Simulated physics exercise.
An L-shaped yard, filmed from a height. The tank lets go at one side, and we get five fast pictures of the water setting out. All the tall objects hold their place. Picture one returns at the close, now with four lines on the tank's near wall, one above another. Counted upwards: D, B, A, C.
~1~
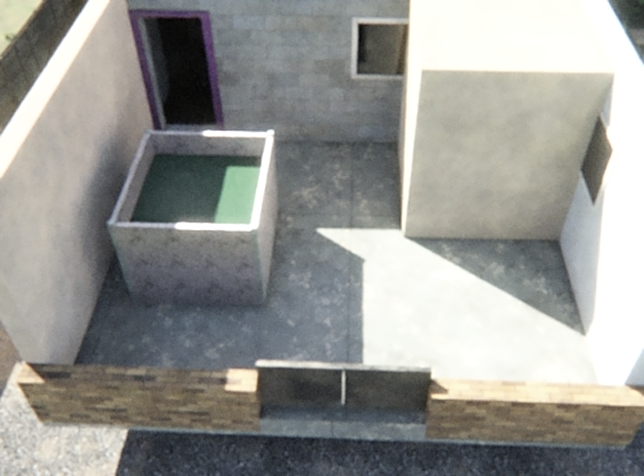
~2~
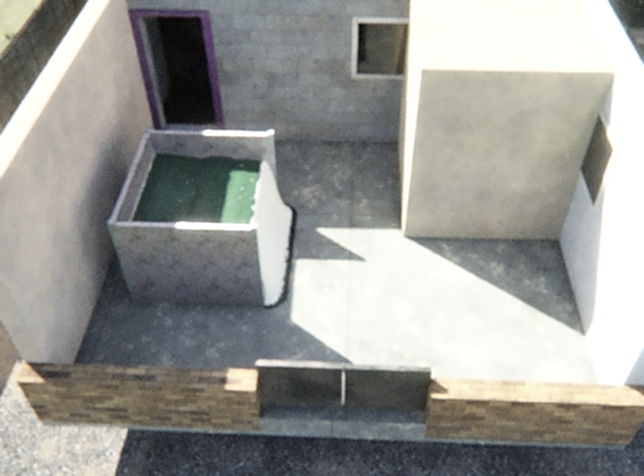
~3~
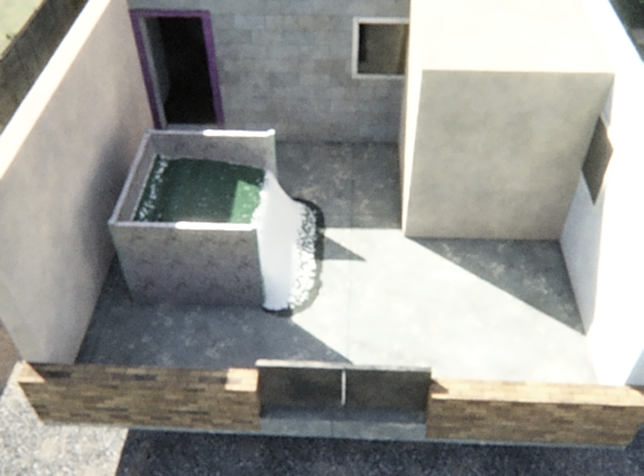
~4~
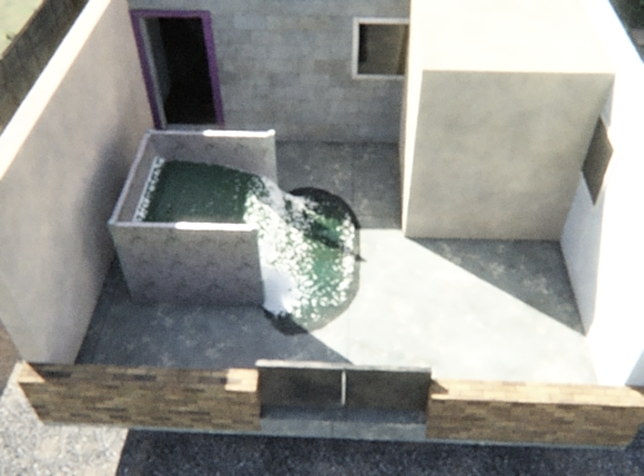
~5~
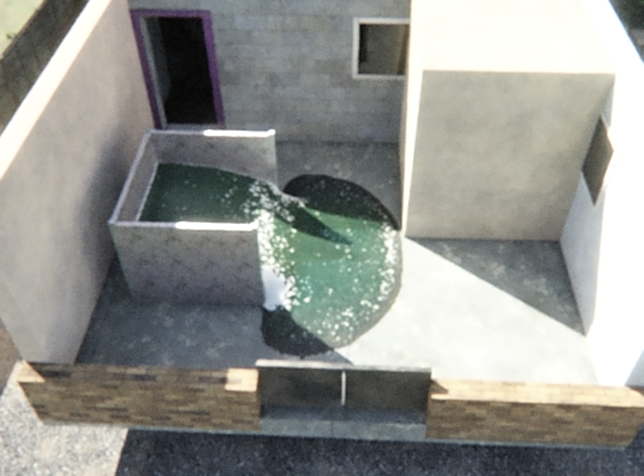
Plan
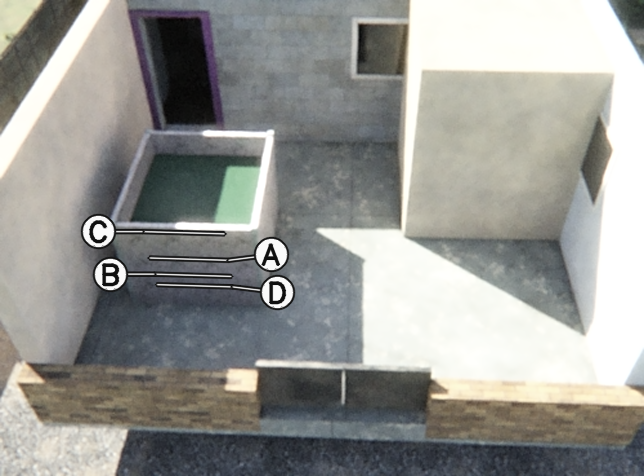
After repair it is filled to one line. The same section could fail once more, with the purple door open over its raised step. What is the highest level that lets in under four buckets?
Line A.
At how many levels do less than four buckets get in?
Three of them.
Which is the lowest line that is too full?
C it is.
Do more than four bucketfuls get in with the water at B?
No.
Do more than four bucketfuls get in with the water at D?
No, not at all.
In white, A at (189, 259); B at (192, 275); C at (183, 232); D at (194, 285); from the bottom up D, B, A, C.
With A, a splash gets over, under a bucket.
With B, nothing gets over.
With C, about 9 bucketfuls get in.
With D, nothing gets over.
